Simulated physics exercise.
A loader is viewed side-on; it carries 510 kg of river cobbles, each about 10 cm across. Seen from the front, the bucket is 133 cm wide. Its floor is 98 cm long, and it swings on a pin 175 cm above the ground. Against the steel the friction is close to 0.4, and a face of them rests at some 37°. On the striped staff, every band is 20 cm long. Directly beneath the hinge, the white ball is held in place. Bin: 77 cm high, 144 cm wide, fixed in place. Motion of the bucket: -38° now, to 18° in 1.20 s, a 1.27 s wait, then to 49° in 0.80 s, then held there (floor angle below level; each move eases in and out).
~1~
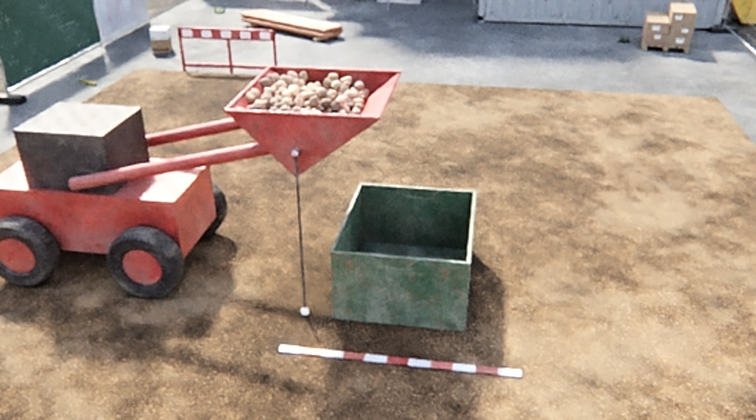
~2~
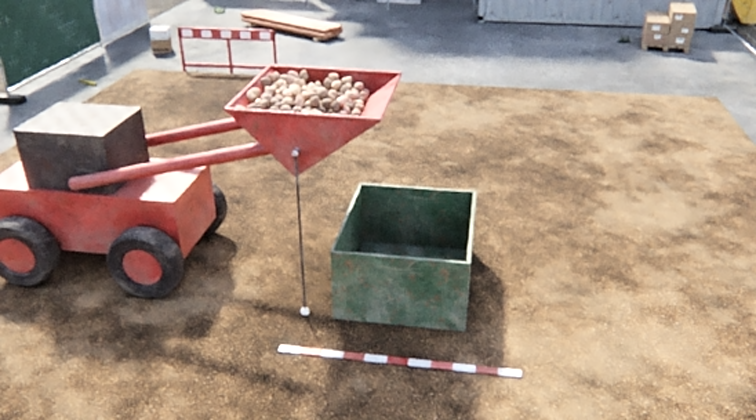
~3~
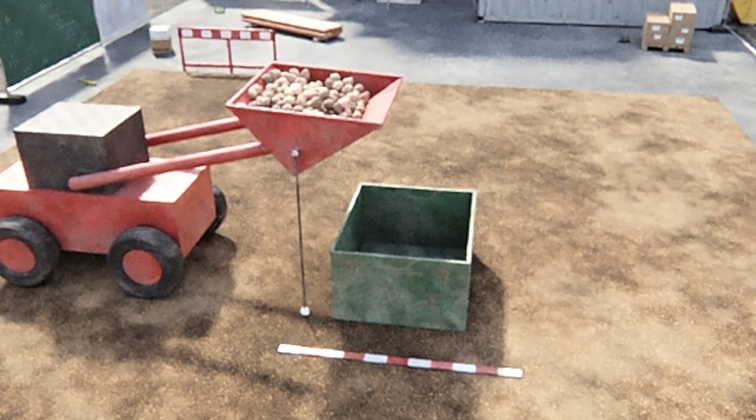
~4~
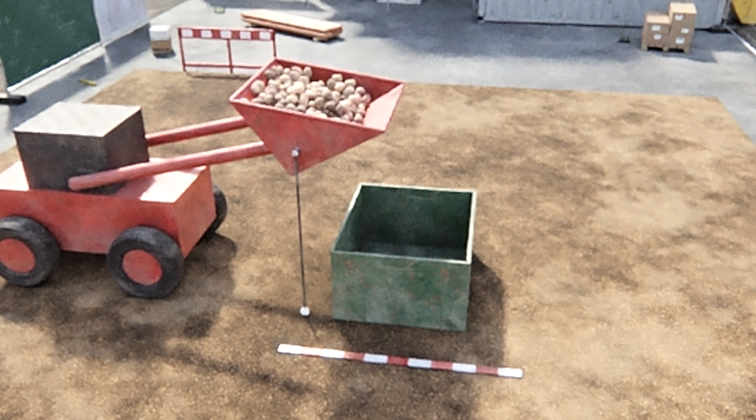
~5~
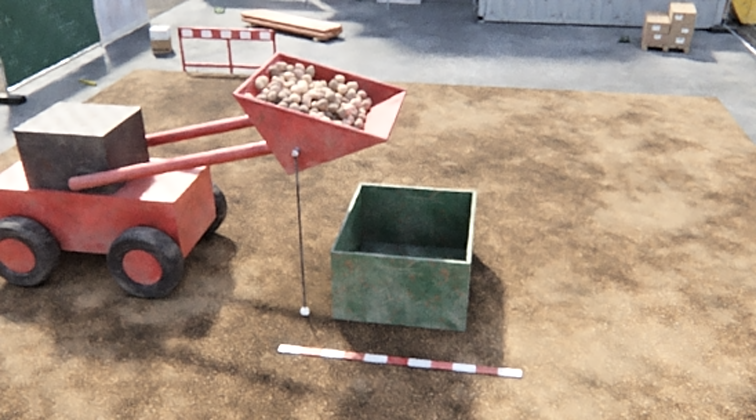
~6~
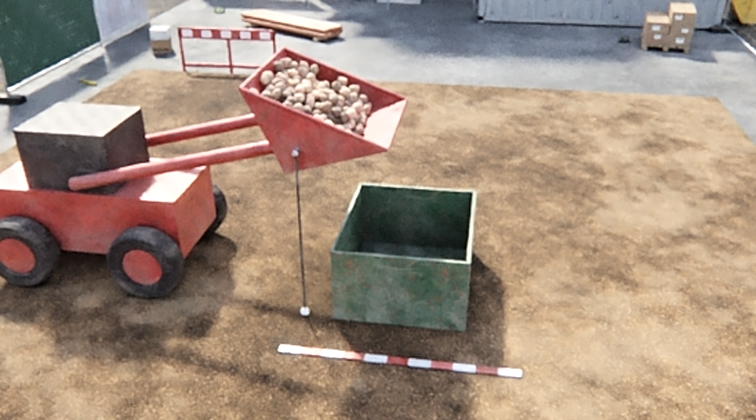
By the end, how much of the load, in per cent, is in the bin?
100 %.
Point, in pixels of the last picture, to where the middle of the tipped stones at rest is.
Somewhere near pixel (422, 272).
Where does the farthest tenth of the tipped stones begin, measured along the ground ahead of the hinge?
I'd say near 140 cm ahead of it.
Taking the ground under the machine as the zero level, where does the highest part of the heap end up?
Close to 38 cm above that ground.
A little later the floor is at 9°; 100 % in the bucket; the foremost stones are at (359, 146).
Then the floor is at 18°; 98 % in the bucket, 2 % in the bin; the foremost stones are at (395, 166).
Later still the floor is at 49°; 0 % in the bucket, 98 % in the bin, 2 % beside or beyond the bin; the foremost stones are at (485, 314).
In the end the floor is at 49°; 0 % in the bucket, 98 % in the bin, 2 % beside or beyond the bin; the foremost stones are at (485, 314).
